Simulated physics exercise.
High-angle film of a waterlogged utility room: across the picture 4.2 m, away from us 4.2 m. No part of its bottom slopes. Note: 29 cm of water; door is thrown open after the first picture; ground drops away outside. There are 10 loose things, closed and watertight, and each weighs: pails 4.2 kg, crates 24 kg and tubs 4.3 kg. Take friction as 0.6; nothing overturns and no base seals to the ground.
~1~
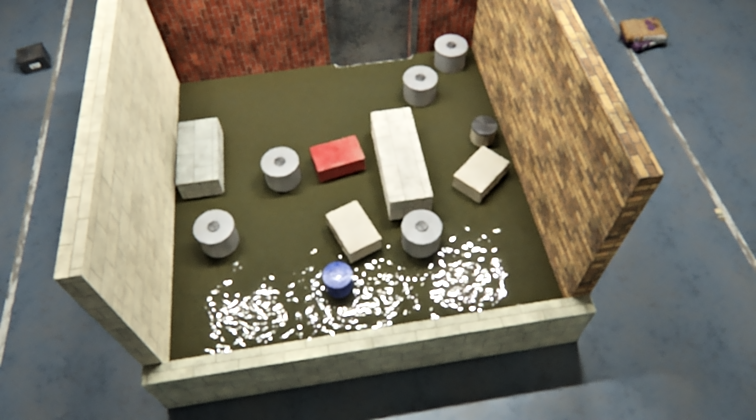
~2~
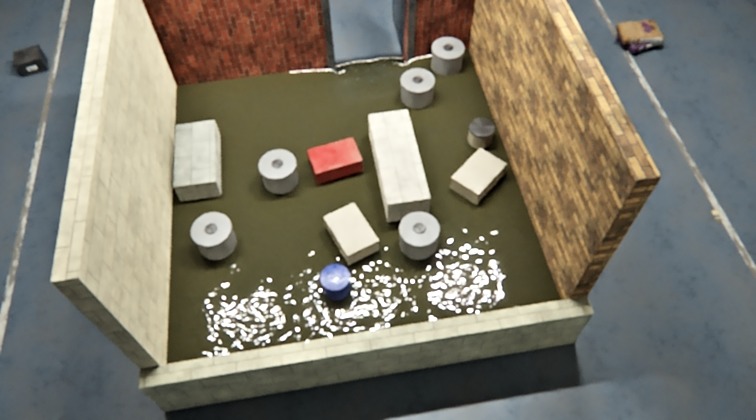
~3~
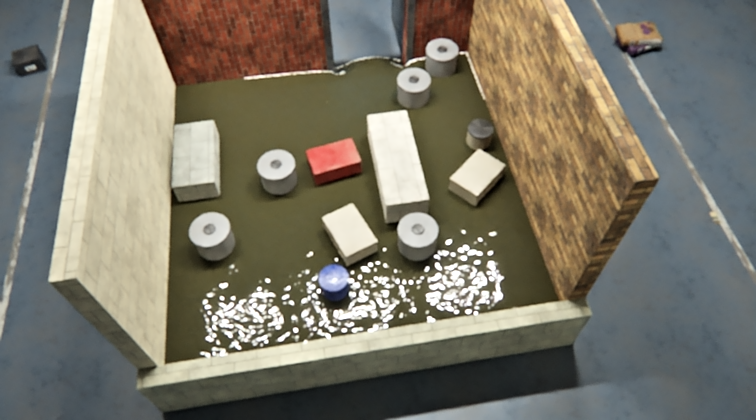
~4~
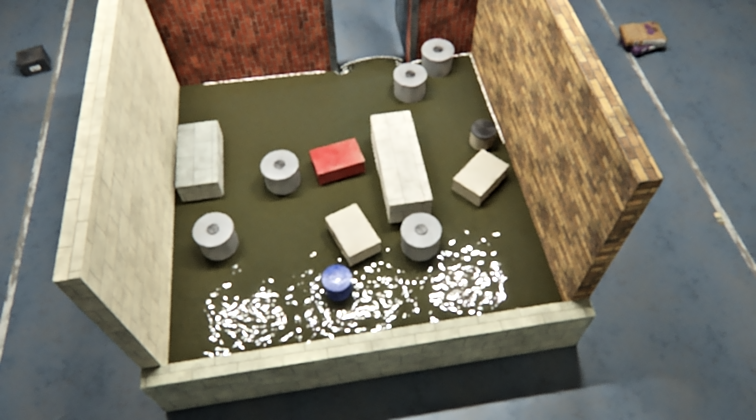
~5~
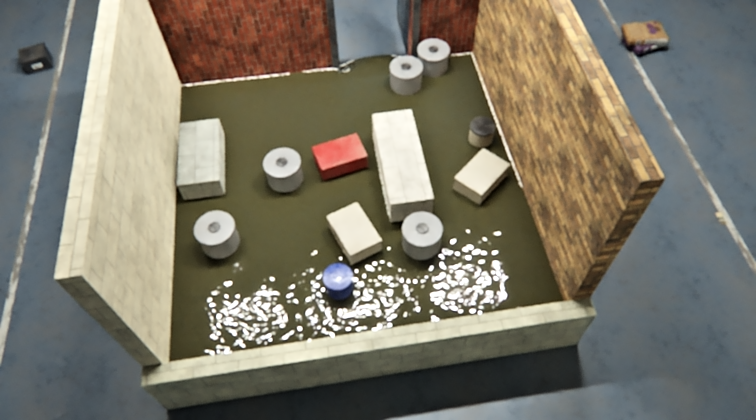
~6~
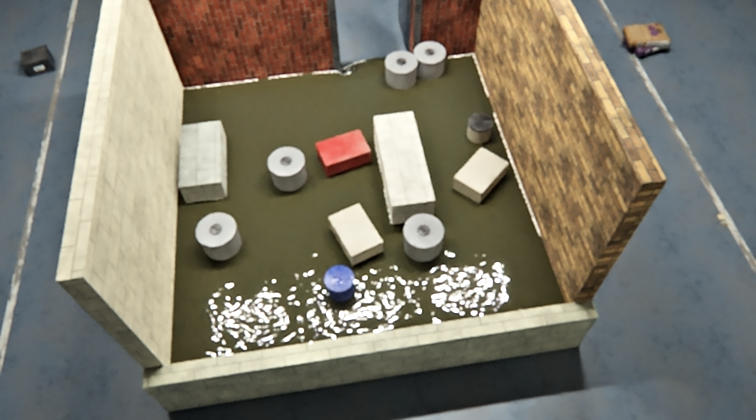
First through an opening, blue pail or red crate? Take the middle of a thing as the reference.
The red one gets out first.
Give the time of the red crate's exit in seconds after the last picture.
Around 4.5 s.
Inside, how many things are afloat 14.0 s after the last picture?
Tally: 4 of them.
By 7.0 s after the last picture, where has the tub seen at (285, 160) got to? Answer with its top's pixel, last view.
Around (322, 100).
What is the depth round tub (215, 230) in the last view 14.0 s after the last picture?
I'd say some 15 cm.
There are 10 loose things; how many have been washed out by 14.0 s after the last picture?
6 in total.
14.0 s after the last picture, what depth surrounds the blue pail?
Roughly 15 cm deep.
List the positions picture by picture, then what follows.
The blue pail at (338, 275), afloat; the red crate at (337, 153), afloat; about 4750 L in view; 0 of 10 have shifted, in the first frame.
The blue pail at (335, 277), afloat; the red crate at (335, 155) floats; about 4720 L in view; 0 of 10 have shifted, in the second frame.
The blue pail at (334, 278), afloat; the red crate at (333, 156) floats; 29 cm deep round most things; 2 of 10 have shifted, in the third frame.
The blue pail at (337, 278) floats; the red crate at (337, 156) floats; about 4570 L in view; 2 of 10 have shifted, in the fourth frame.
The blue pail at (338, 276), afloat; the red crate at (339, 151) floats, 8 cm from its start; 28 cm deep round most things; 4 of 10 have shifted, in the fifth frame.
The blue pail at (339, 278), afloat; the red crate at (343, 147) floats, 18 cm from its start; about 4410 L in view; 6 of 10 have shifted, in the sixth frame.
Then, 2.0 s after the last picture the blue pail is near (344, 267), 0.2 m from its start, afloat; the red crate is near (350, 110), 0.8 m from its start, afloat; 2 of 10 are out; 8 afloat.
Then, 7.0 s after the last picture the blue pail is near (359, 257), 0.4 m from its start, afloat; the red crate has gone out (4.4 s after the last picture); 3 of 10 are out; 7 afloat.
Then, 14.0 s after the last picture the blue pail is near (377, 240), 0.7 m from its start, afloat; the red crate has gone out (4.4 s after the last picture); 6 of 10 are out; 4 afloat.
Then, 18.0 s after the last picture the blue pail is near (403, 231), 1.0 m from its start, afloat; the red crate has gone out (4.4 s after the last picture); 6 of 10 are out; 4 afloat.
